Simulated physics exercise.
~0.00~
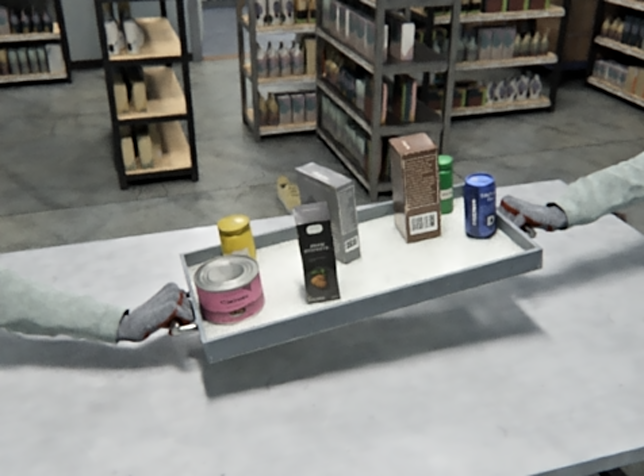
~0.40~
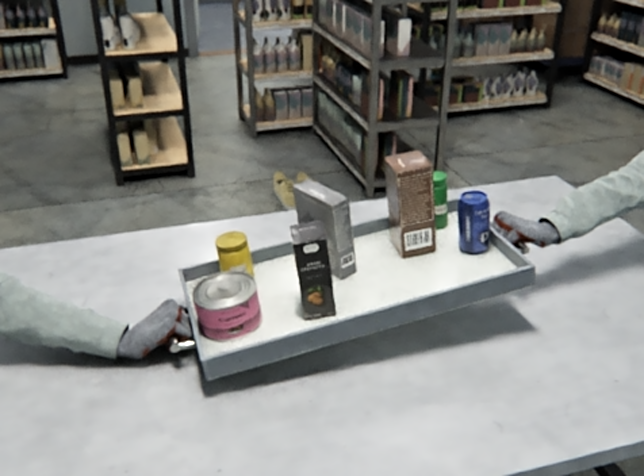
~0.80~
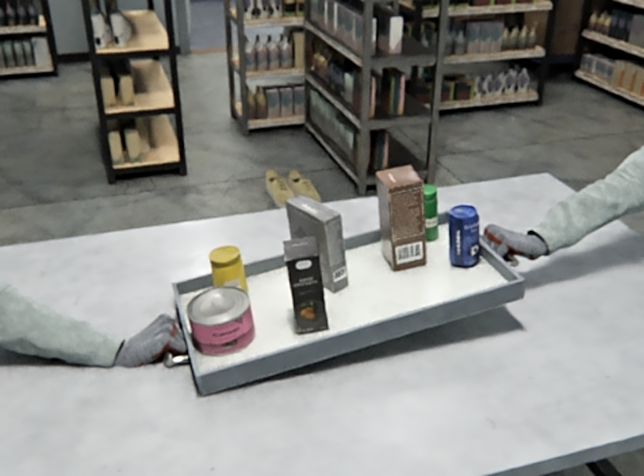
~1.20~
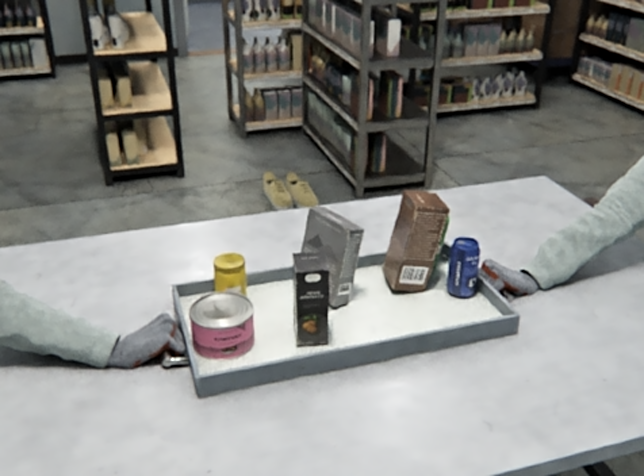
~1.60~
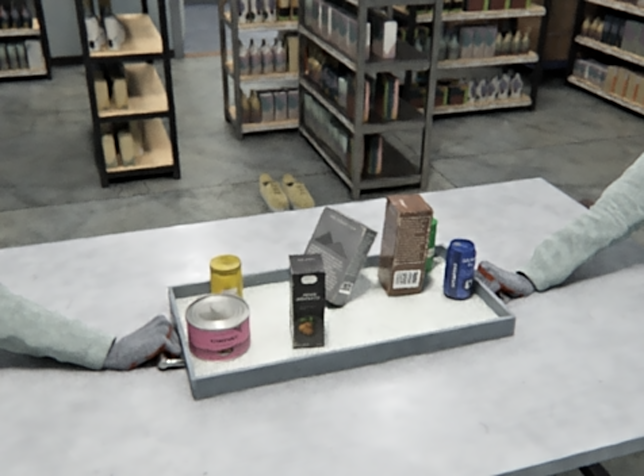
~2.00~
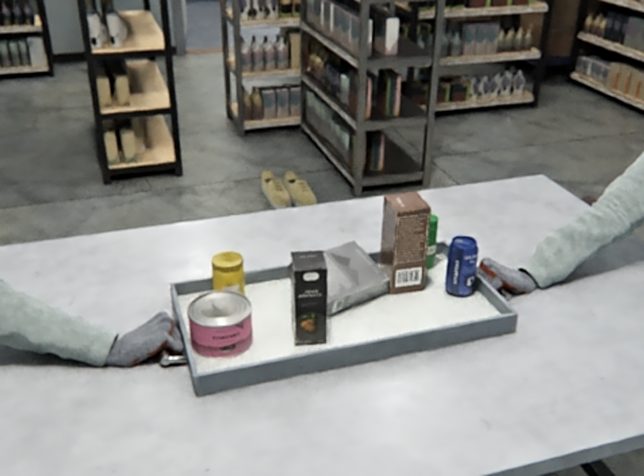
A tray held by two gloved hands drops flat onto the table, toppling the grey packet.
